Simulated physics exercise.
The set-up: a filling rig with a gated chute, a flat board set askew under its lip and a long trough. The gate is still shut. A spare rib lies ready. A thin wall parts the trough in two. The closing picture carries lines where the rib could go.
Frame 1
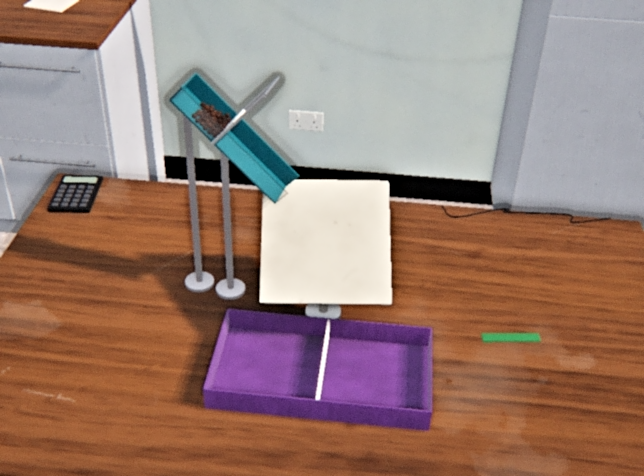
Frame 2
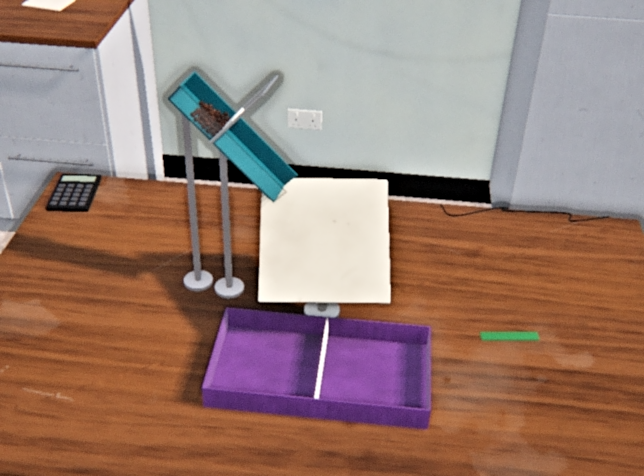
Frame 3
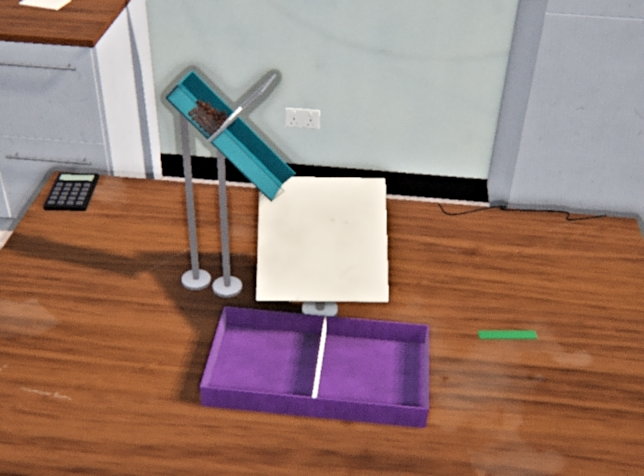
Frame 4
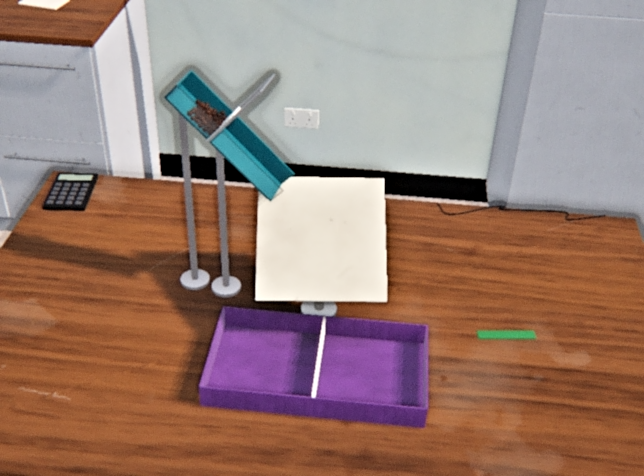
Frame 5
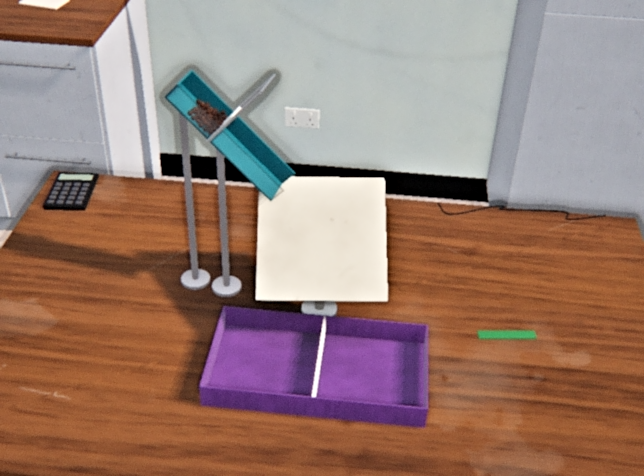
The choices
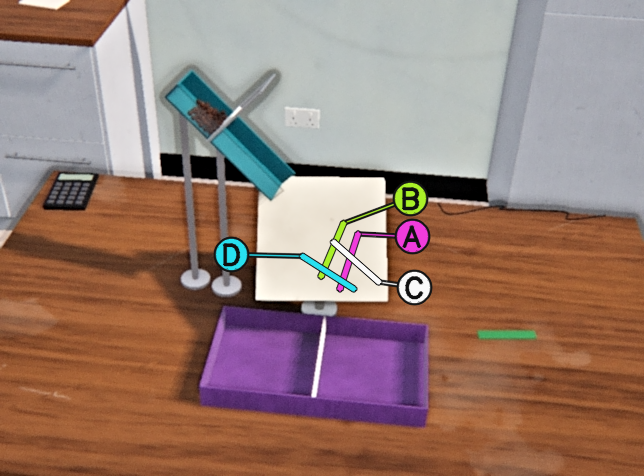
On a wooden worktop in a room with a pale wall, grey cabinets and a socket, seen from the front and slightly above, a teal chute holding small brown pieces slopes down rightward on two grey posts. Beside its lower end stands a cream board, behind a divided purple trough, with a calculator left and a green strip right. Nothing moves except the view, which shifts very slightly.
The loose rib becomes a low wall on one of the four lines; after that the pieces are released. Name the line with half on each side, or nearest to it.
Best: A.
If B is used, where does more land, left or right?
Left.
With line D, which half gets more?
Right.
On the marked copy, line A from (358, 233) to (339, 288); line B from (343, 223) to (321, 276); line C from (333, 242) to (378, 281); line D from (302, 256) to (353, 288).
If A is chosen, of what is caught, roughly half in the left half, roughly half in the right.
If B is chosen, of what is caught, almost all in the left half, just a few in the right.
If C is chosen, of what is caught, about a tenth in the left half, the larger part in the right.
If D is chosen, of what is caught, about a tenth in the left half, almost all in the right.
